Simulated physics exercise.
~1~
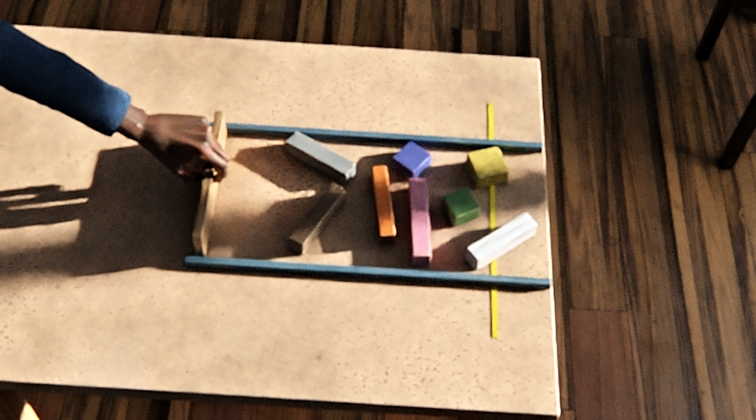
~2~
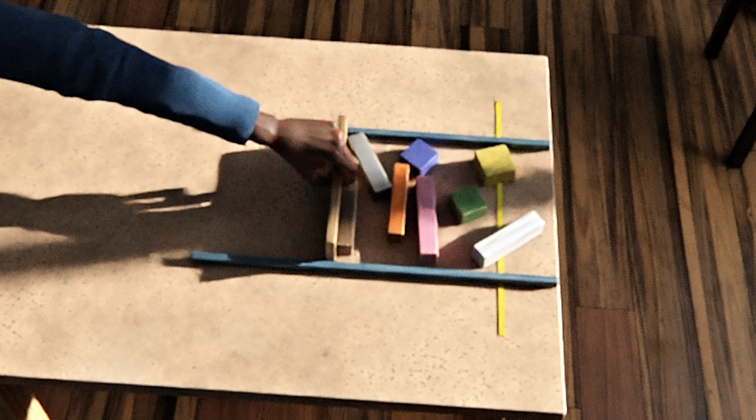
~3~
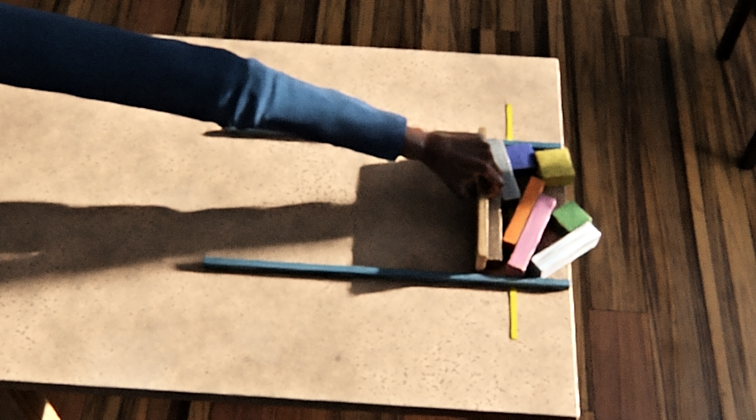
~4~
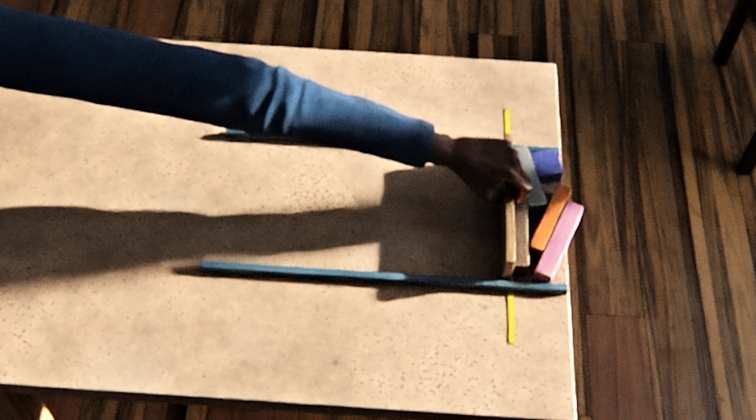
To begin with, a hand in a blue sleeve holds an upright wooden board at the left end of two blue rails on a tabletop, with colourful sticks and blocks scattered between them. The hand pushes the board right, gathering the grey stick and a brown bar while the white stick and yellow block stay still. As it continues, the pieces bunch together and crowd the table's right edge. Finally, the board reaches the yellow tape, and the green block, yellow block and white stick are gone over the edge, while the orange, pink, blue and grey pieces remain.
